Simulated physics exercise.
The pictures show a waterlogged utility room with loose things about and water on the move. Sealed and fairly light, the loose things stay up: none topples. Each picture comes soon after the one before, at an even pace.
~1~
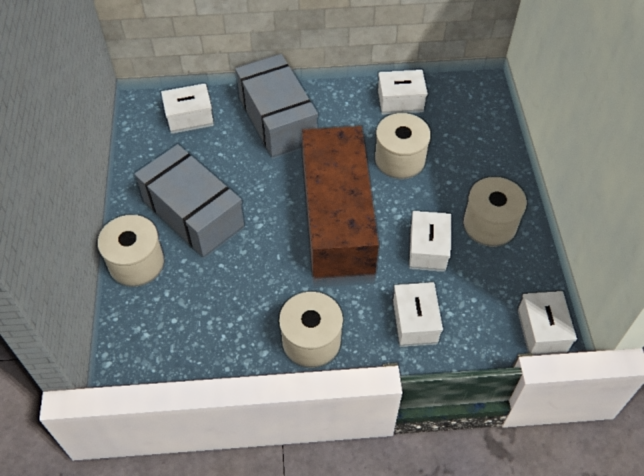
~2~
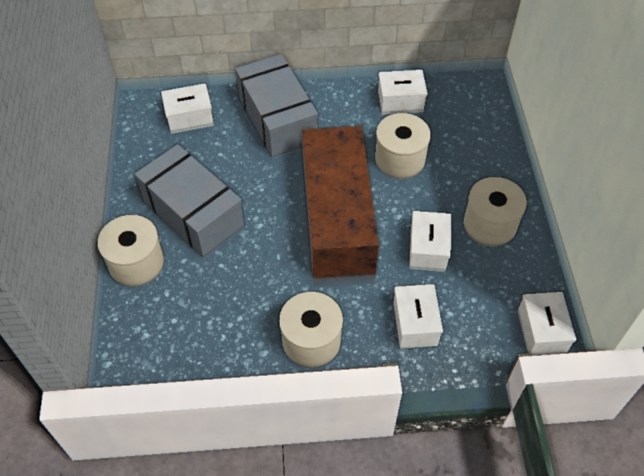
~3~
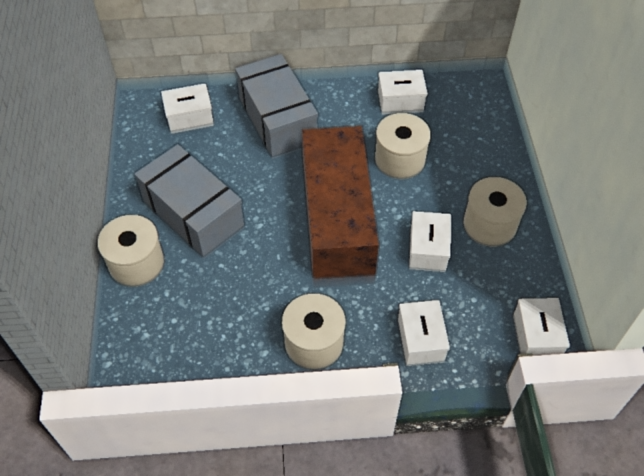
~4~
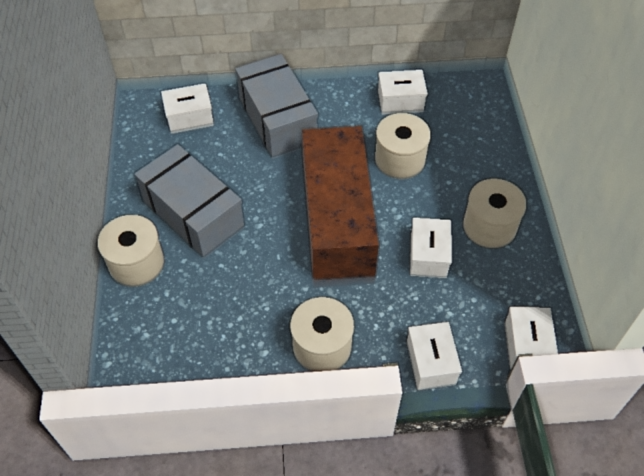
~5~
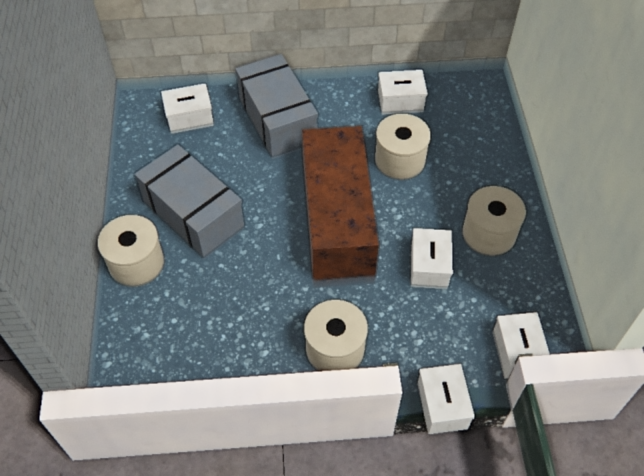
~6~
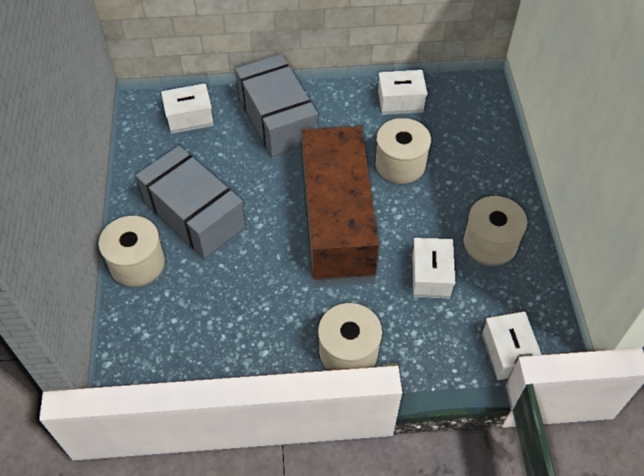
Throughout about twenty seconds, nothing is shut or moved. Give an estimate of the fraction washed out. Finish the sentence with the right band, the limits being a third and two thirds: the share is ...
The share is from a third to two thirds.
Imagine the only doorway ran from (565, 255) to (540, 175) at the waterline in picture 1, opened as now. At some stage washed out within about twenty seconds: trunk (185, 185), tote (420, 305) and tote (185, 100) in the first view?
Following that order: Remains behind; escaped; remains behind.
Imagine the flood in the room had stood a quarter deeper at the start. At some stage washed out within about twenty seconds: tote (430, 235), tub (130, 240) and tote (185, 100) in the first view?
Going through them: Leaves the room, then never leaves, then never leaves.
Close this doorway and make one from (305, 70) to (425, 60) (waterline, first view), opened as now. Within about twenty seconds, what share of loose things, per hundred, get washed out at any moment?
Estimate: Around 70 per cent.
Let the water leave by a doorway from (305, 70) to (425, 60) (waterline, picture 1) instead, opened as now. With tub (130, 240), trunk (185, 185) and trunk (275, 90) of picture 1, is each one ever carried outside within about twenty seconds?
As listed: Stays, out, out.
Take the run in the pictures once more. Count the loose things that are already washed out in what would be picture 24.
5.
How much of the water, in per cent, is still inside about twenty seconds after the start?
Around 46 in a hundred.
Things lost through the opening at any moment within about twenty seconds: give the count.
The total here is 6.
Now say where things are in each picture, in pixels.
The first picture shows a tote at (550, 316) floats; a tub at (311, 319) floats; 0 of 11 have shifted.
The second picture shows a tote at (549, 317) floats; a tub at (311, 319) floats; 0 of 11 have shifted.
The third picture shows a tote at (544, 322), afloat, close to its start; a tub at (314, 321), afloat; 2 of 11 have shifted.
The fourth picture shows a tote at (534, 331) floats, close to its start; a tub at (322, 325), afloat, close to its start; 4 of 11 have shifted.
The fifth picture shows a tote at (524, 339) floats, close to its start; a tub at (336, 328) floats, close to its start; 5 of 11 have shifted.
The sixth picture shows a tote at (514, 339), afloat, a stride from its start; a tub at (350, 331), afloat, close to its start; 5 of 11 have shifted.
A moment on, 3 of 11 are out; 8 afloat.
Next, 5 of 11 are out; 6 afloat.
Later, 6 of 11 are out; 5 afloat.
In the end, 6 of 11 are out; 5 afloat.
